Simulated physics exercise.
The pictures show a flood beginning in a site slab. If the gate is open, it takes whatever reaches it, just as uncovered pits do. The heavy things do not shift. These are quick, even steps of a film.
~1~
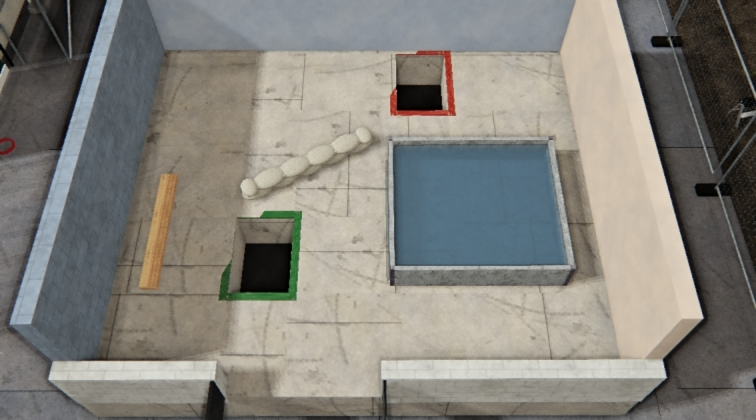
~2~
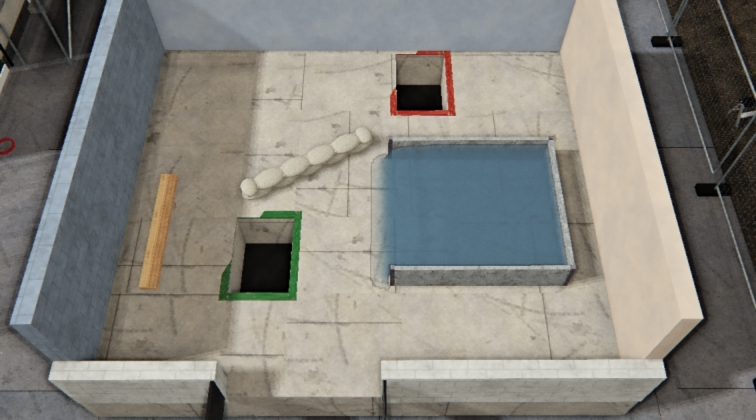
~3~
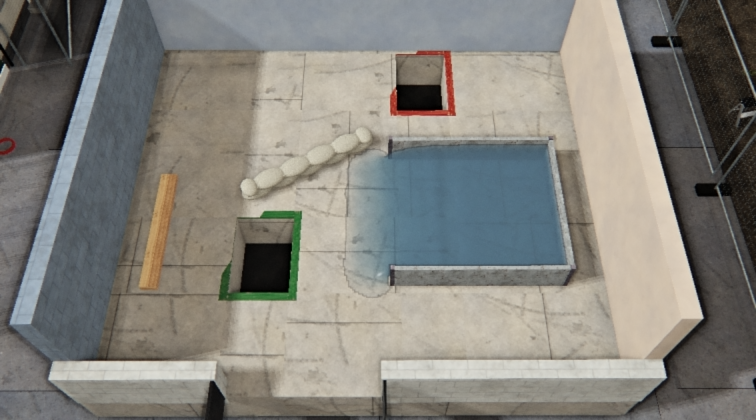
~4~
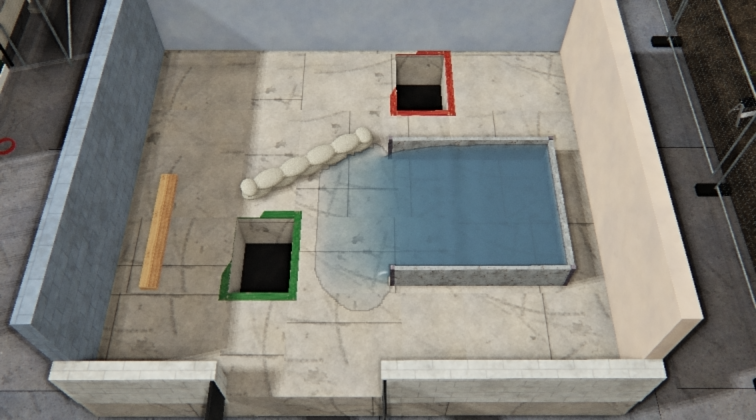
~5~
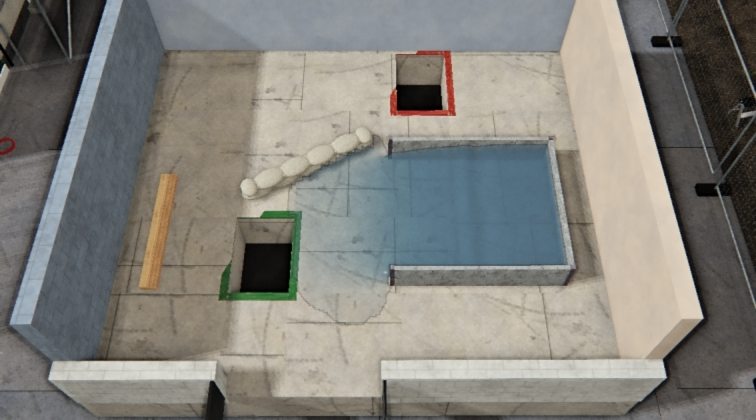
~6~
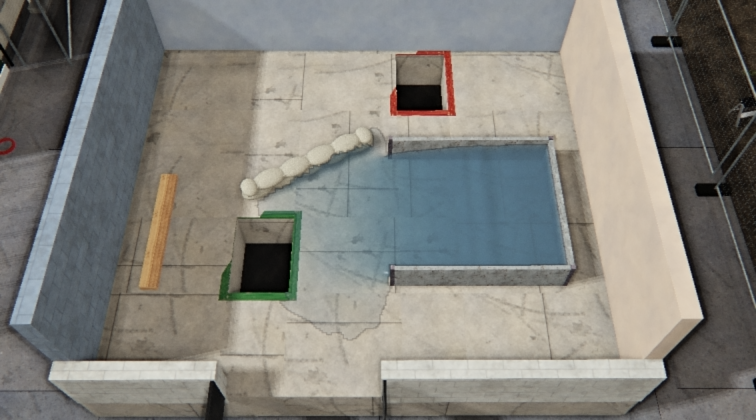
Water sits still in a walled tank on a concrete slab, then pours out through the tank's open left side. It spreads leftward in a thin, pale sheet across the floor, reaching the line of white bags and the edge of the green-bordered pit while the level in the tank lowers slightly.
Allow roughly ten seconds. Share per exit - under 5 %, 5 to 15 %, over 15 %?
As I see it, the gate will not leave the five-to-fifteen per cent band; the red pit will not reach five per cent; the green pit will not stay within fifteen per cent.
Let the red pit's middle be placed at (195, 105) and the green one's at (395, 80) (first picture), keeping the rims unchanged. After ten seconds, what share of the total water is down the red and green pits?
For red, 12 in a hundred; for green, 4 in a hundred.
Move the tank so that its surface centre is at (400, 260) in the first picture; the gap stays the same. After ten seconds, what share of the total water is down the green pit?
Within ten seconds the green pit collects 65 percent of the total.
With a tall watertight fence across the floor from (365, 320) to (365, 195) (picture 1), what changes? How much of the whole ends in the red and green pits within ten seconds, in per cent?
Red 6 %, green 30 %.
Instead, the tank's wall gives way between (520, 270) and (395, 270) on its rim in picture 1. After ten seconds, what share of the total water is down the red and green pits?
Red 10 %, green 8 %.
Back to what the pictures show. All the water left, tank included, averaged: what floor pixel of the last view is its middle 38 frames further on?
I'd say near (379, 230).
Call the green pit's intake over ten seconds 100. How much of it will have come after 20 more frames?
Around 65 percent.
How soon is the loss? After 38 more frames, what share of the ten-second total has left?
My figure is about 80 in a hundred.
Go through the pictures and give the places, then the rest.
The tank at (476, 202) is whole and still, in the first frame.
Water pours out at (393, 212) and has run to (382, 284), in the second frame.
Water pours out at (393, 214) and has run to (370, 291), in the third frame.
The front is at (342, 295), out from the gap at (393, 214), in the fourth frame.
Water pours out at (393, 214) and has run to (294, 276), in the fifth frame.
The front is at (288, 298), out from the gap at (393, 214), in the sixth frame.
A moment on, water covers 15 % of the floor; the gate 0 %, the red pit 0 %, the green pit 7 %.
Next, water covers 20 % of the floor; the gate 0 %, the red pit 0 %, the green pit 19 %.
Then, water covers 25 % of the floor; the gate 2 %, the red pit 1 %, the green pit 36 %.
Later, water covers 30 % of the floor; the gate 6 %, the red pit 2 %, the green pit 49 %.
In the end, water covers 35 % of the floor; the gate 10 %, the red pit 2 %, the green pit 56 %.
